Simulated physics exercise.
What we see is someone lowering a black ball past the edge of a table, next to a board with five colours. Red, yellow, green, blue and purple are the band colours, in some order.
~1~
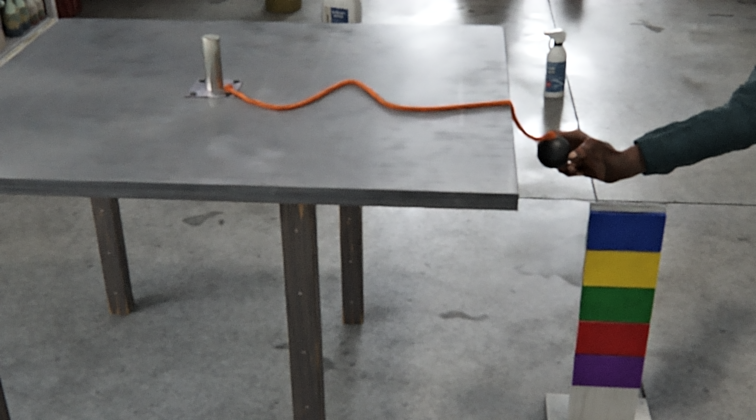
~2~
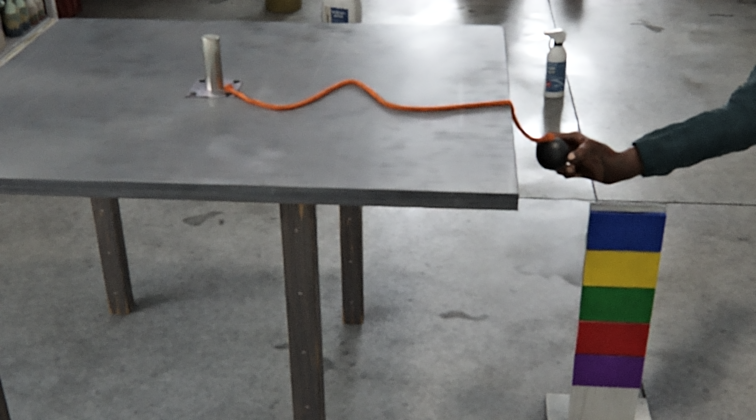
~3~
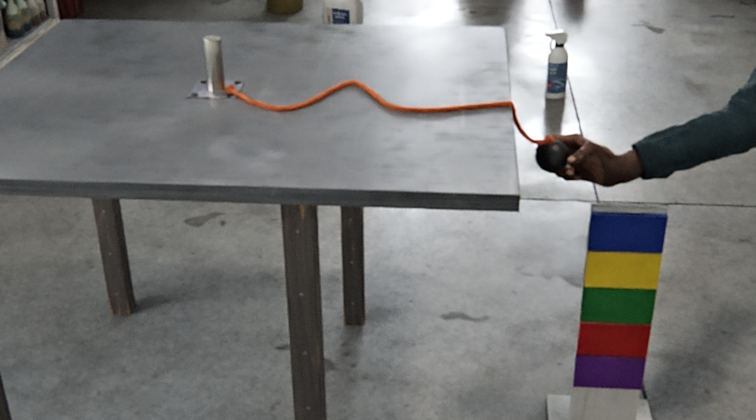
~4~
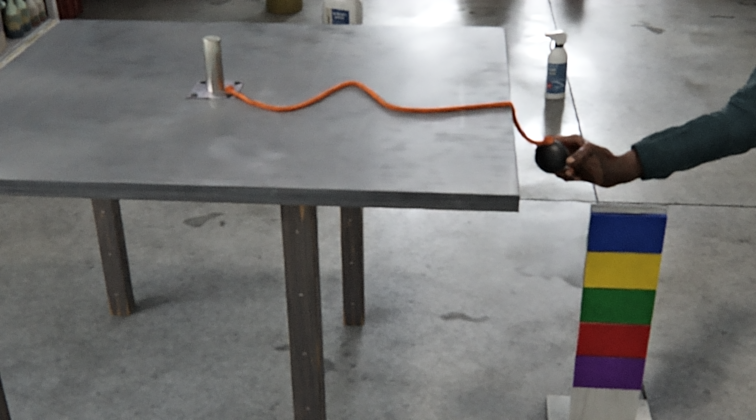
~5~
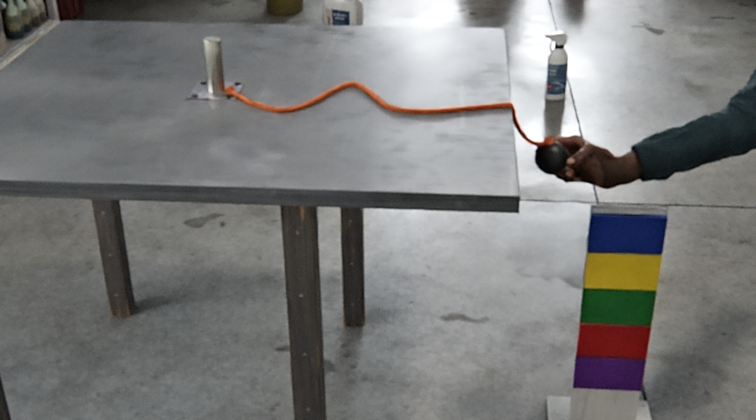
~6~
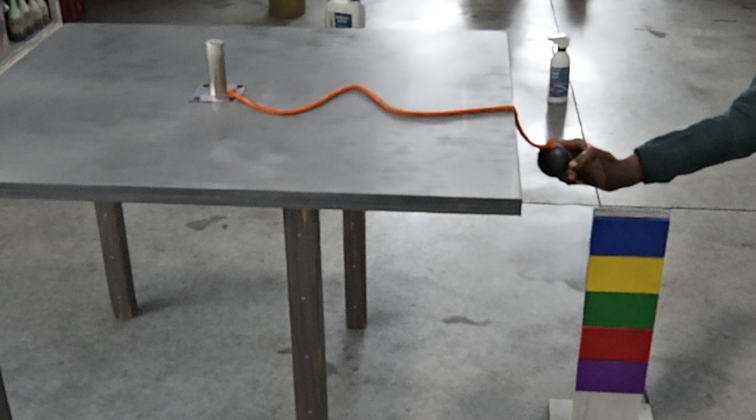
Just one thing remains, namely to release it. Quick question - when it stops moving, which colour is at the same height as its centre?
I would say yellow.
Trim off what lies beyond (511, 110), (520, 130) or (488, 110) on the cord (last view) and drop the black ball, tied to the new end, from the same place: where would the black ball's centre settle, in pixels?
Going through them in turn gives (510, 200), (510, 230) and finally (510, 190).
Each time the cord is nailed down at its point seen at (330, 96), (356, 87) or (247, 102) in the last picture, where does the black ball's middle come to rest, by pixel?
Readings in order - (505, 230), (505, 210), (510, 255).
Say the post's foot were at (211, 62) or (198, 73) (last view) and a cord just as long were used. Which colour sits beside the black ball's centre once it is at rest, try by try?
Blue; blue.
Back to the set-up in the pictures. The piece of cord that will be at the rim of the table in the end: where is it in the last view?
Approximately at (421, 114) in the final frame.
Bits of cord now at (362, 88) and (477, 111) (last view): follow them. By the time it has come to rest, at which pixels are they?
(418, 101) for the first, (513, 161) for the second.
Soon after, ball near (505, 259); level with yellow.
After that, ball near (512, 263); level with yellow.
In the end, ball near (508, 265); level with yellow. Its middle rests at the yellow band.
